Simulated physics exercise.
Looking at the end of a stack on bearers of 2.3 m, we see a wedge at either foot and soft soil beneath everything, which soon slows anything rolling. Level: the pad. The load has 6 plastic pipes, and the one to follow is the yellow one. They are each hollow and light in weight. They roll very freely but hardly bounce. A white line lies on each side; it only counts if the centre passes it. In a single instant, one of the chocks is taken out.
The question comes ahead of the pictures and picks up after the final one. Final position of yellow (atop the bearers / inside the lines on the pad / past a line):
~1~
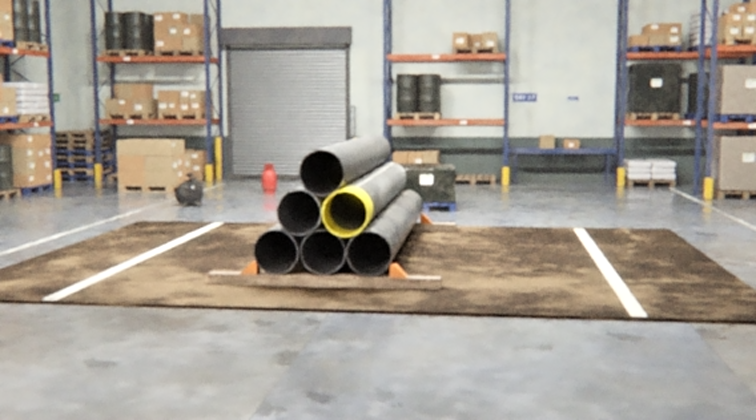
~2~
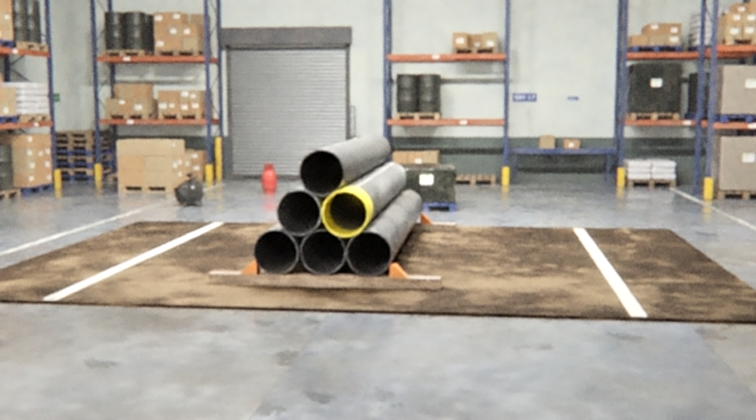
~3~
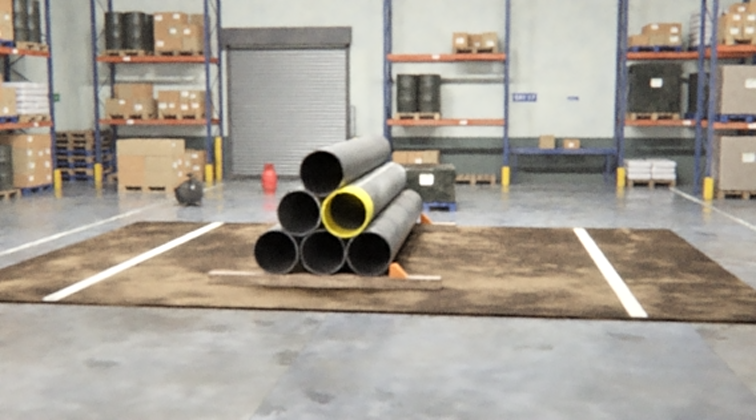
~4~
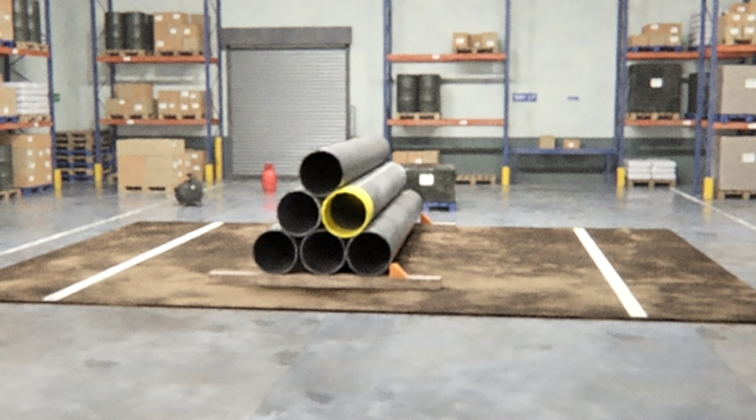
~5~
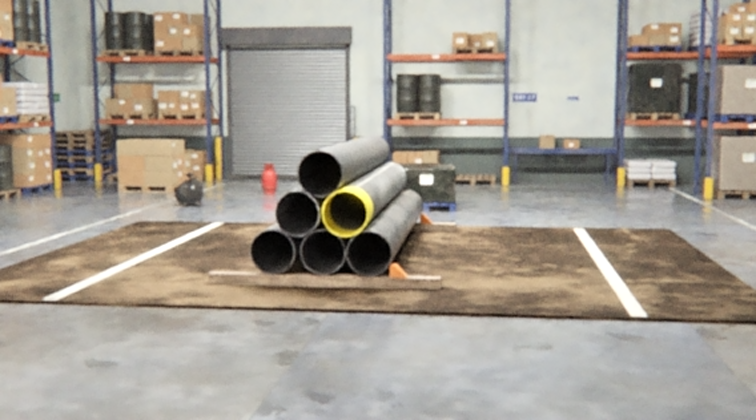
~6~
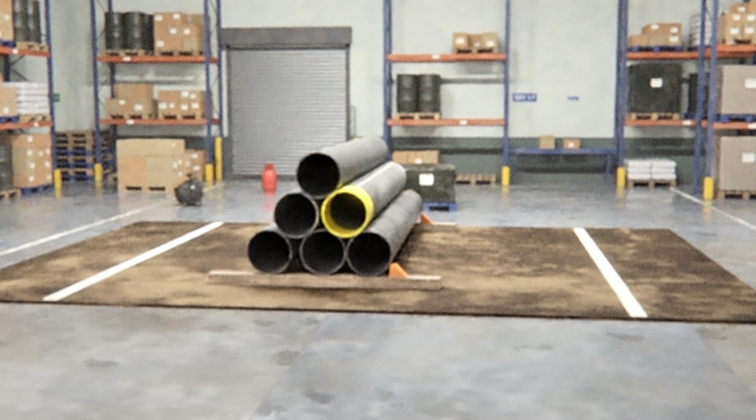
Final position: Atop the bearers.
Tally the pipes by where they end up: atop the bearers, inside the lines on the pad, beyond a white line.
The numbers run 4, 1, 1 in that sequence.
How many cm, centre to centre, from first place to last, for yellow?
The yellow one shifted 0.
Another 0.3 s on from the last picture, yellow is up on others, 95 cm from the bearers' right end; 0 of 6 have crossed.
In the end (4.8 s after the last picture), yellow is up on others, 95 cm from the bearers' right end; 1 of 6 has crossed.
